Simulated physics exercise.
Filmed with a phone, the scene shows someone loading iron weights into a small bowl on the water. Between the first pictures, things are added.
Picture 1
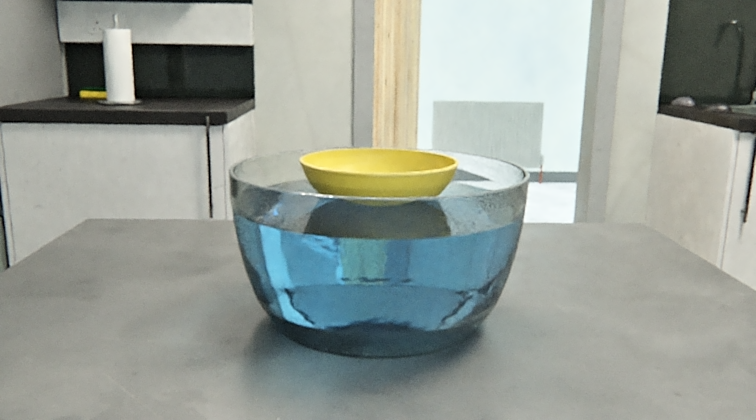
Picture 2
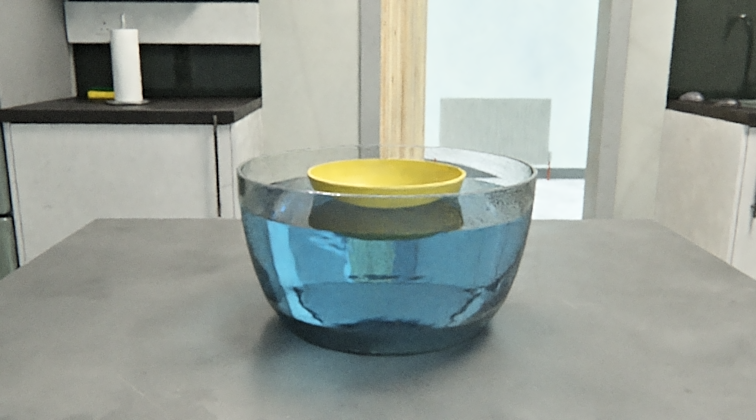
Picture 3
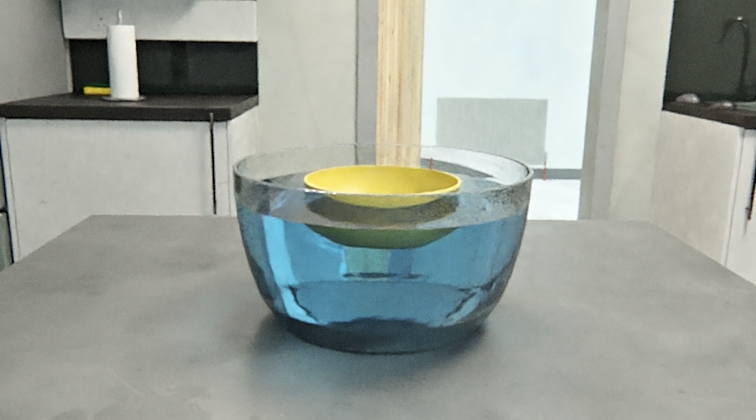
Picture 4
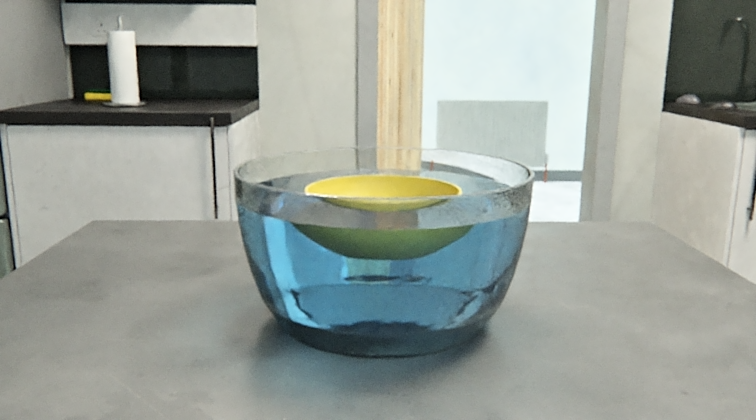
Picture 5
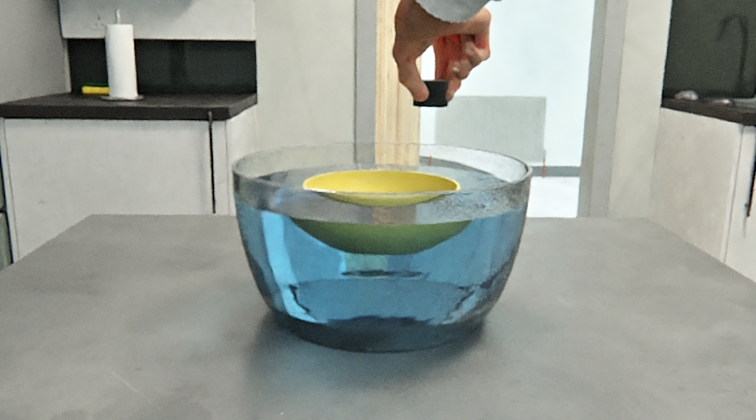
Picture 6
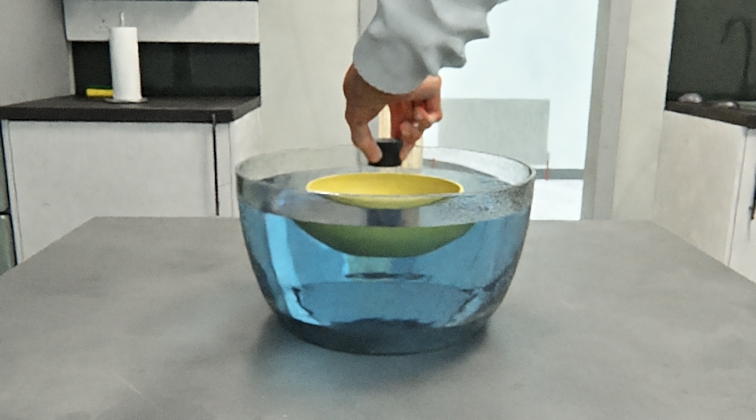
A yellow bowl floated in a big clear bowl of blue water, sitting lower and lower until its rim was near the surface, then a hand lowered a small dark object over it.
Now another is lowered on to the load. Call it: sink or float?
Sink.
A moment on, the iron weight is in and the small bowl dips.
Further on, water pours in over its edge.
When it is over, the small bowl lies on the bottom with its load.
